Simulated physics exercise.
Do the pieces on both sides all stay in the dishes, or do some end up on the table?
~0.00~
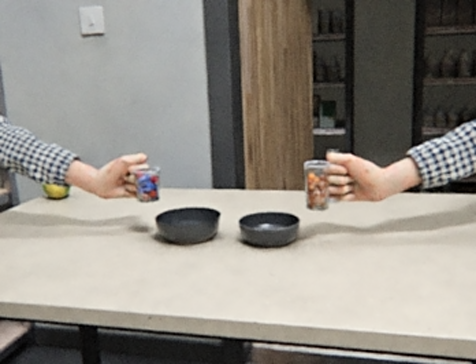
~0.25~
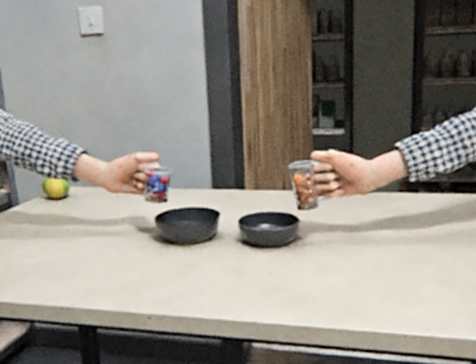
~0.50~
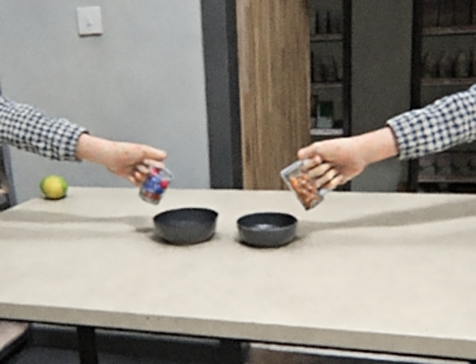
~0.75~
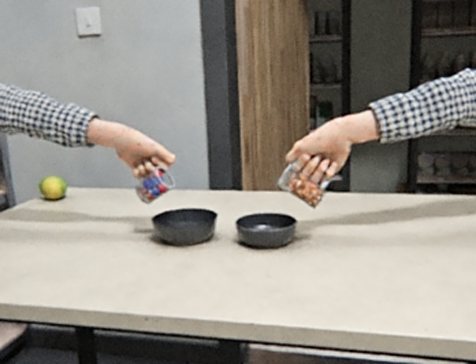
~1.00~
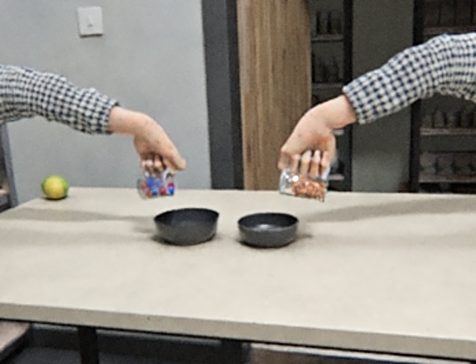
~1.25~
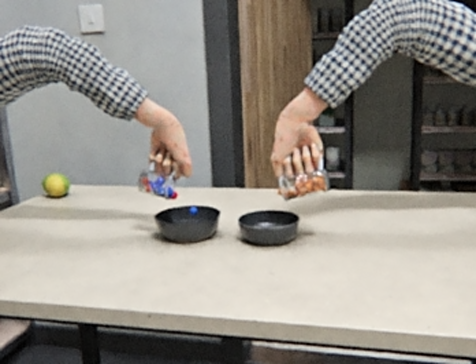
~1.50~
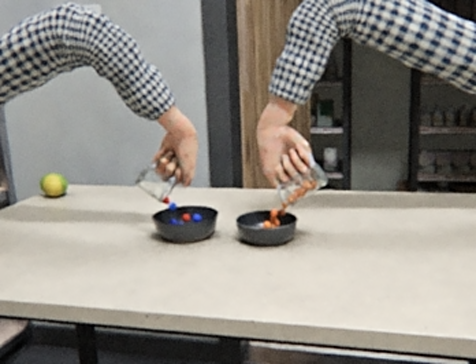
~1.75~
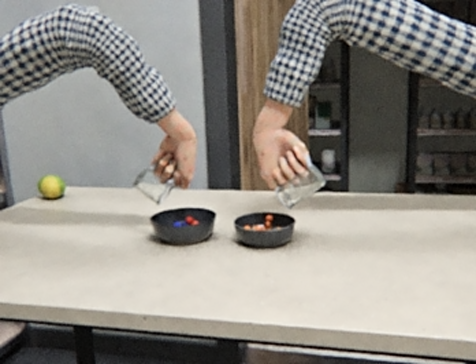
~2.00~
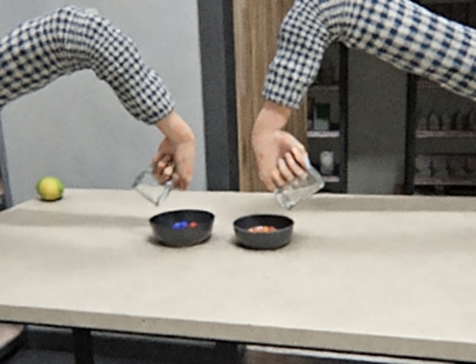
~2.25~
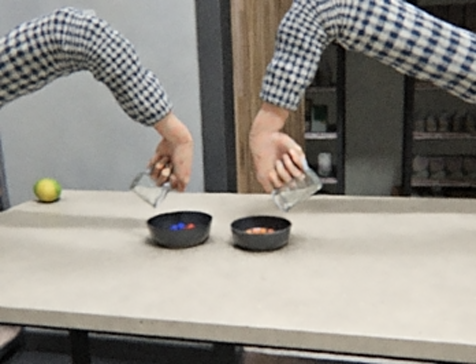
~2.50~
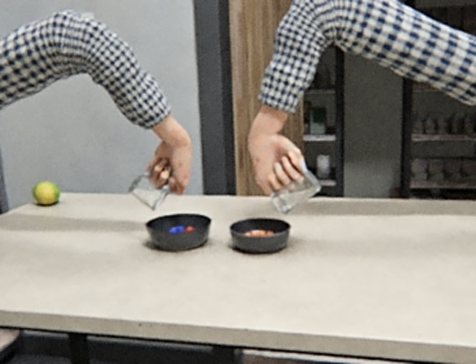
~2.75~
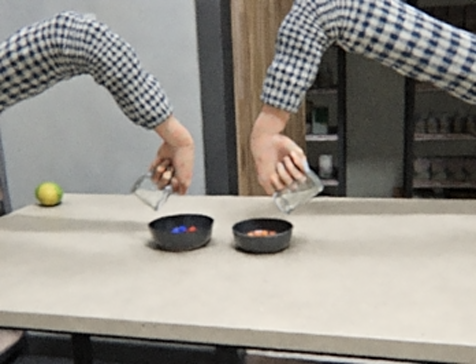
They all stay in the dishes. The left dish holds every blue and red piece and the right dish holds every orange one, with none on the table.
